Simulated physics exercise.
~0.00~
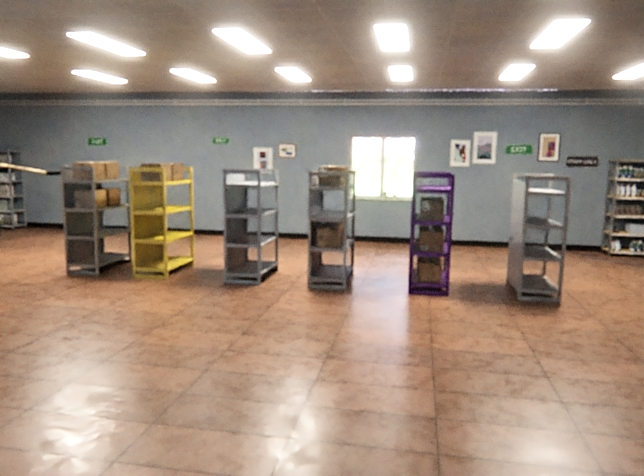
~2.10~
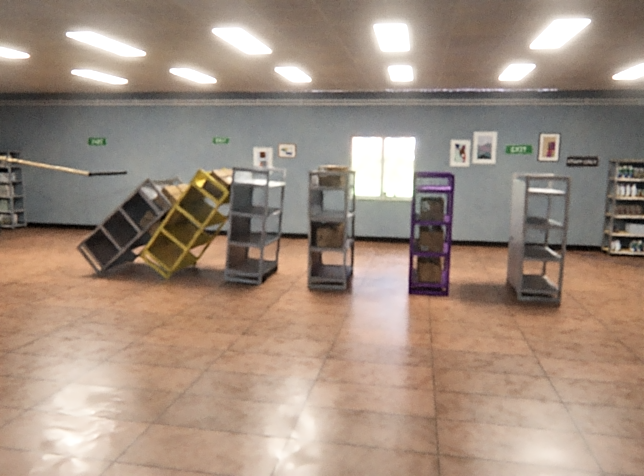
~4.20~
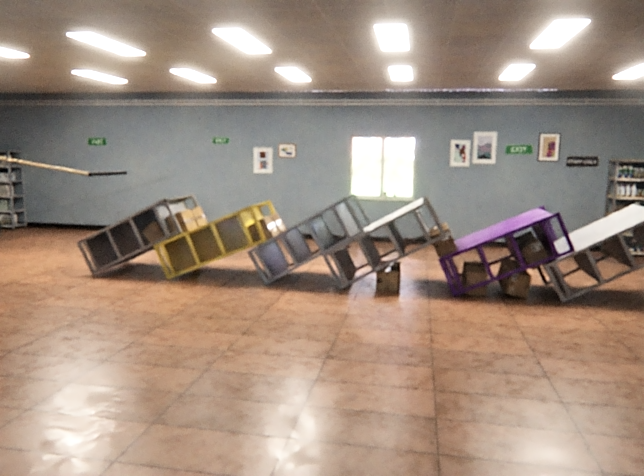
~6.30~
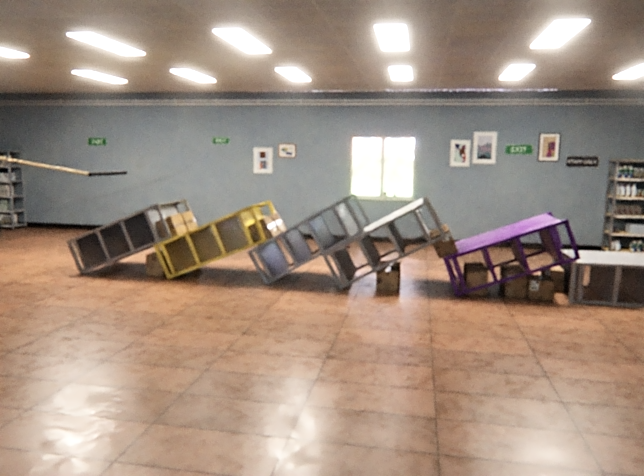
We see a row of six shelving units, one yellow and one purple, in a tiled room as a pole pushes in from the left; they topple rightward one after another, spilling cartons, until the far right unit lies flat and the others rest steeply tilted.
